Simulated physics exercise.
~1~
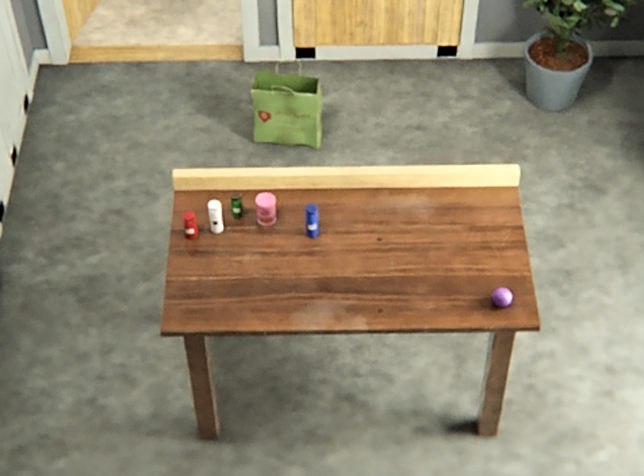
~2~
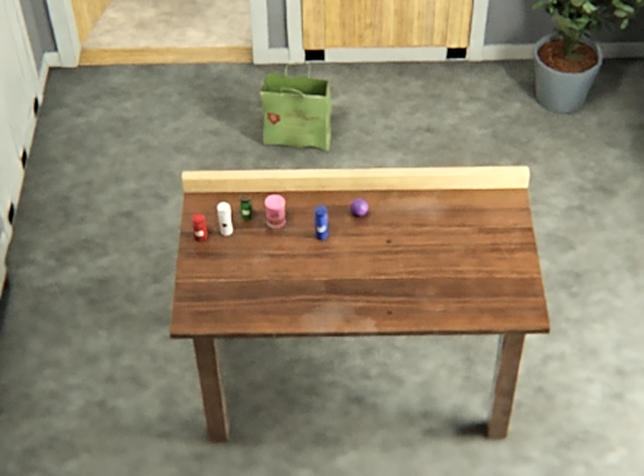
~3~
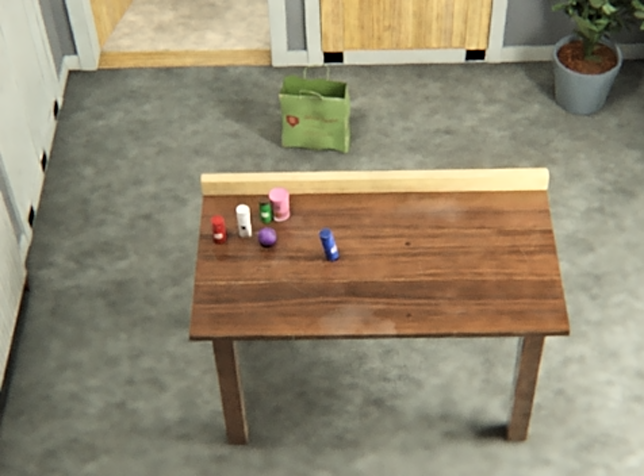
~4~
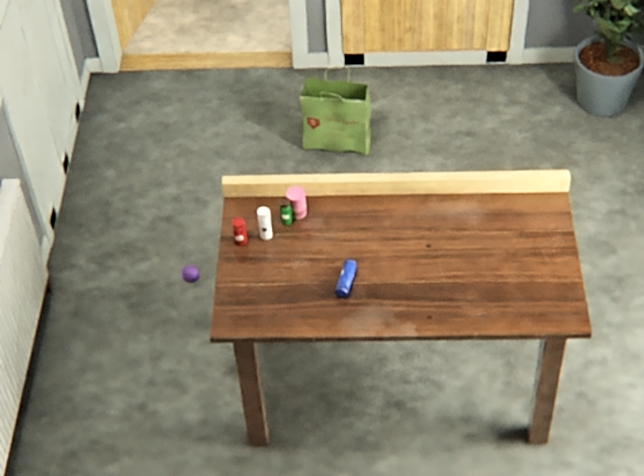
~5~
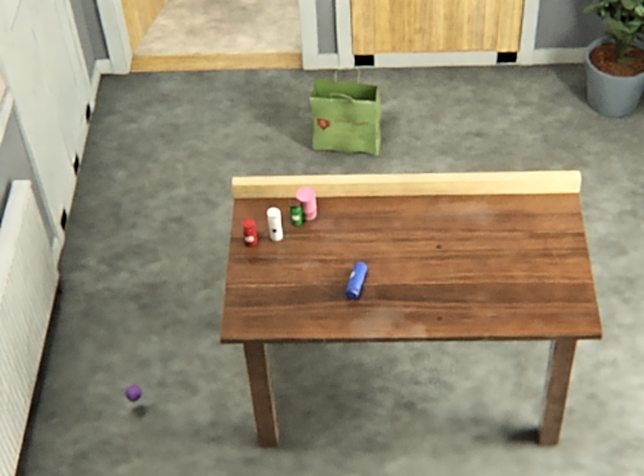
A purple ball rolled from the right of a wooden table to the raised back edge, then went left past the small containers, the blue one tipping onto its side and the pink one shifting slightly, before it dropped off the left side toward the floor.
